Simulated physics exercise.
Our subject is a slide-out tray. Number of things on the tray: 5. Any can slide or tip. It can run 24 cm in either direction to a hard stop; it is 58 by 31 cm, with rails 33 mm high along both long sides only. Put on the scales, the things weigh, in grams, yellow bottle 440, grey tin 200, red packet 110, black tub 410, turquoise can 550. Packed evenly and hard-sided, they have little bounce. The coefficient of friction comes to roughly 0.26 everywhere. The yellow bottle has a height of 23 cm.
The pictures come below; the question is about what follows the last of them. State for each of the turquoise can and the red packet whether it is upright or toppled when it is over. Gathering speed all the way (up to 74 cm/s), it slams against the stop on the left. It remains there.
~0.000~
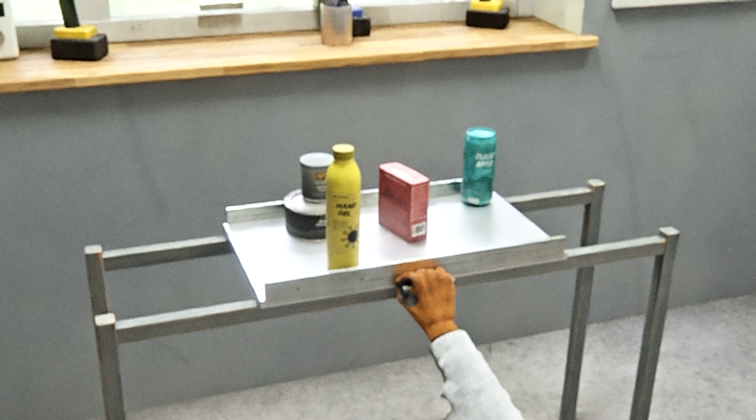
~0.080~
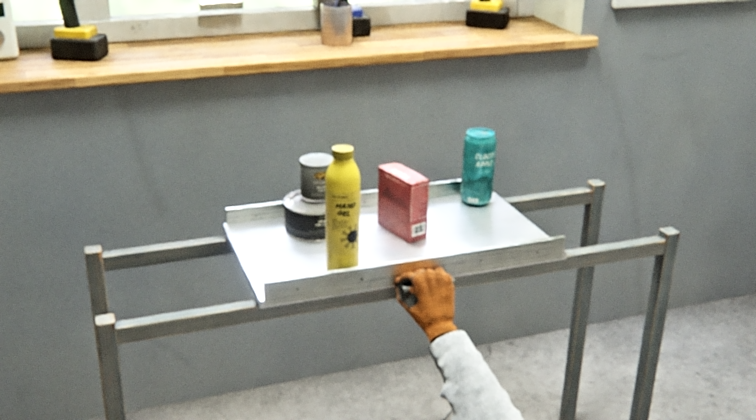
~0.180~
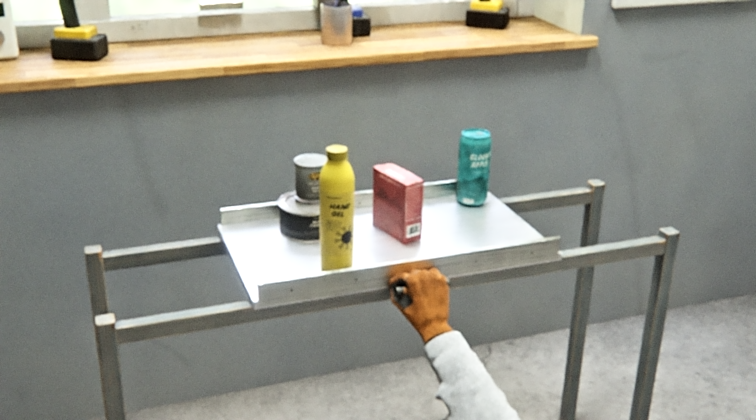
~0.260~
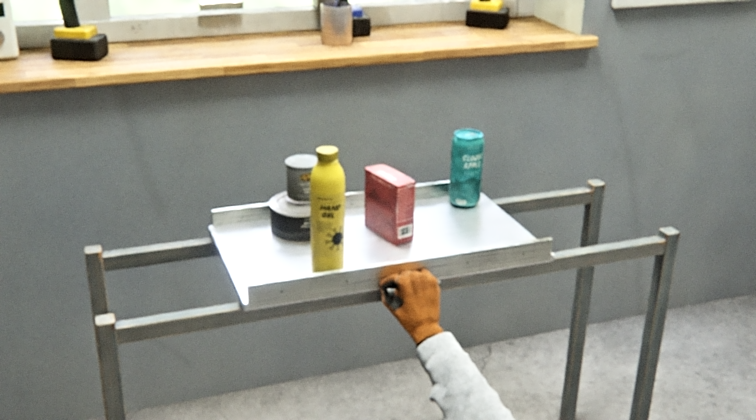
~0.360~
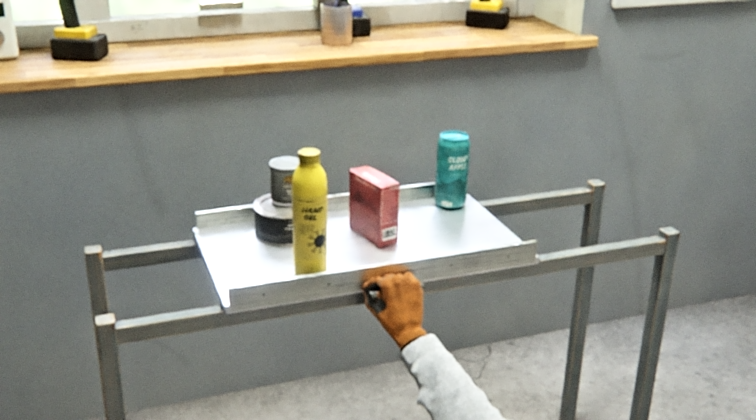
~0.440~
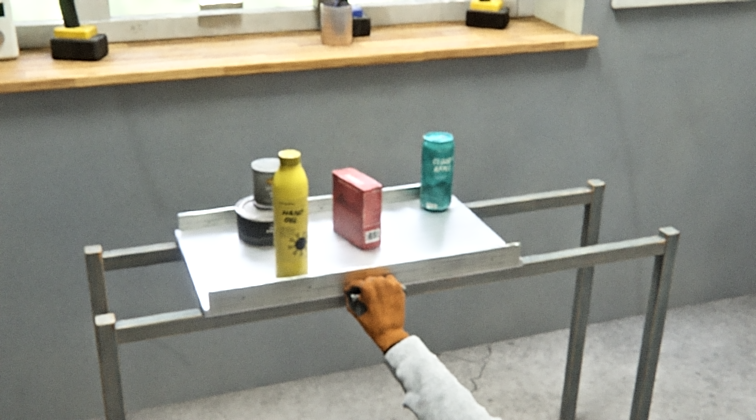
One by one: The turquoise can will hold its balance, the red packet will hold its balance.
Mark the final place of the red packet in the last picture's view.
About (231, 225).
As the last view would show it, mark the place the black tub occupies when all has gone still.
In the last picture it sits around (143, 237).
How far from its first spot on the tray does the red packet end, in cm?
Roughly 10 centimetres.
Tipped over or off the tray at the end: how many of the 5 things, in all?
0.
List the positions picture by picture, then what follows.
The first picture shows tray midway; turquoise can (479, 168); red packet (403, 202).
The second picture shows tray midway; black tub (315, 215); yellow bottle (343, 210).
The third picture shows tray moved 1 cm left; grey tin (312, 178); black tub (310, 216).
The fourth picture shows tray moved 3 cm left; yellow bottle (328, 212); grey tin (304, 179).
The fifth picture shows tray moved 6 cm left; black tub (286, 219); yellow bottle (310, 215).
The sixth picture shows tray moved 9 cm left; turquoise can (437, 173); red packet (357, 208).
After 0.74 s, tray moved 24 cm left; red packet moved 4 cm near (262, 221); turquoise can moved 4 cm near (352, 183); yellow bottle moved 4 cm.
After 0.84 s, tray moved 24 cm left; red packet moved 8 cm near (240, 223); turquoise can moved 8 cm near (333, 185); grey tin moved 9 cm.
In the end (1.3 s), not toppled but over 5 cm from the start, yellow bottle, grey tin, red packet, black tub and turquoise can. In the last view, turquoise can near (325, 186), red packet near (231, 225).
